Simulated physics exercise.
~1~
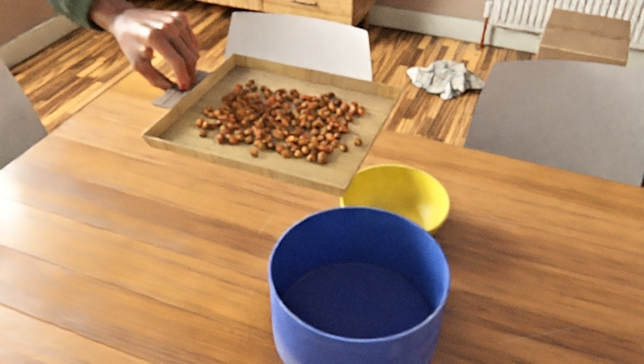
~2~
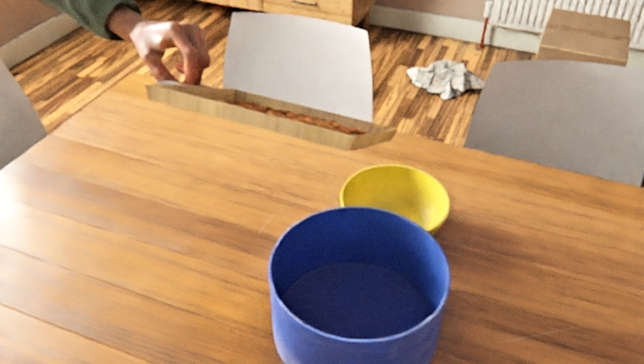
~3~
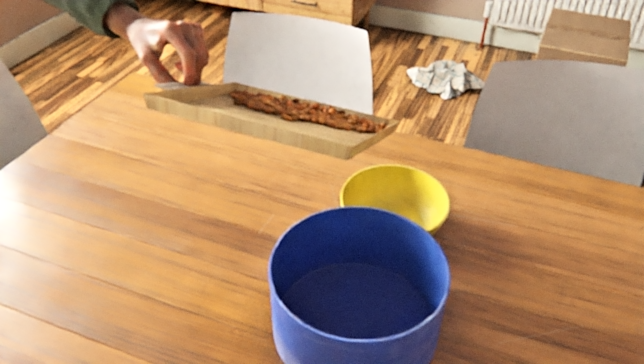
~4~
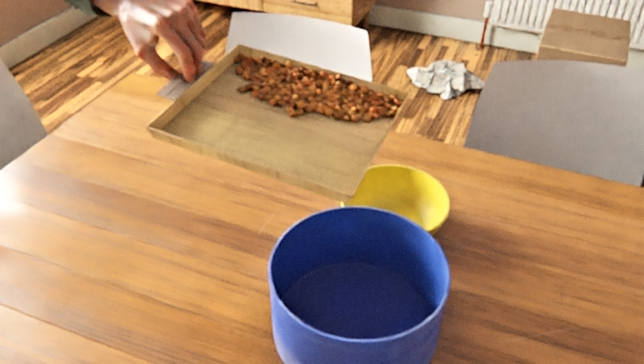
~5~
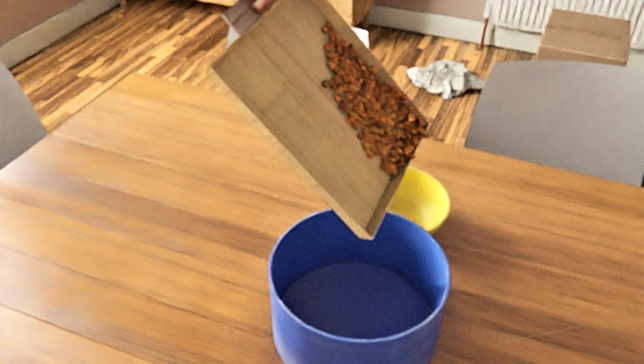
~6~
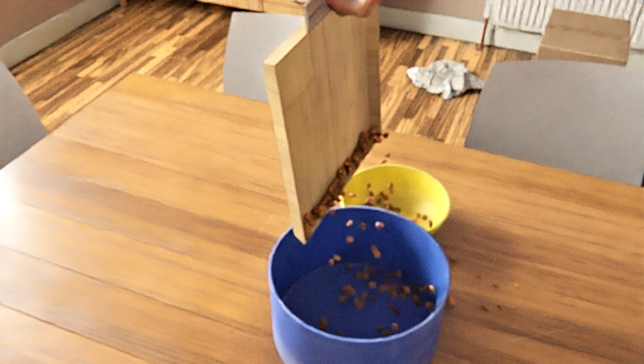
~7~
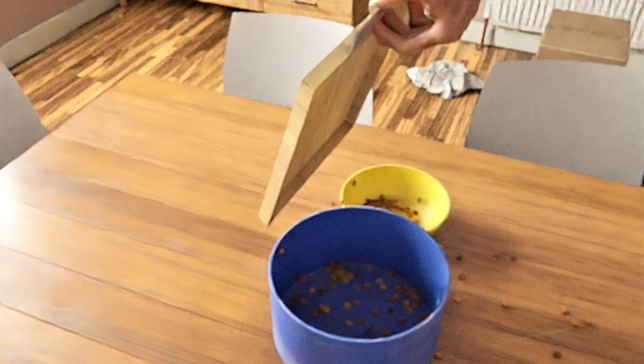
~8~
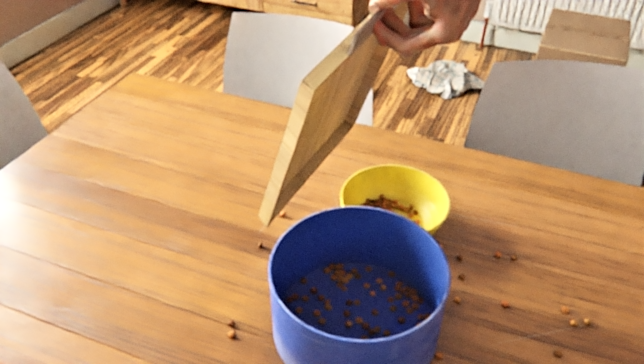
A hand tipped a tray of brown kibble away, levelled it, then tilted it steeply towards the right over a blue pot and a yellow bowl, spilling pieces into both and scattering others across the wooden table, until the tray was empty.
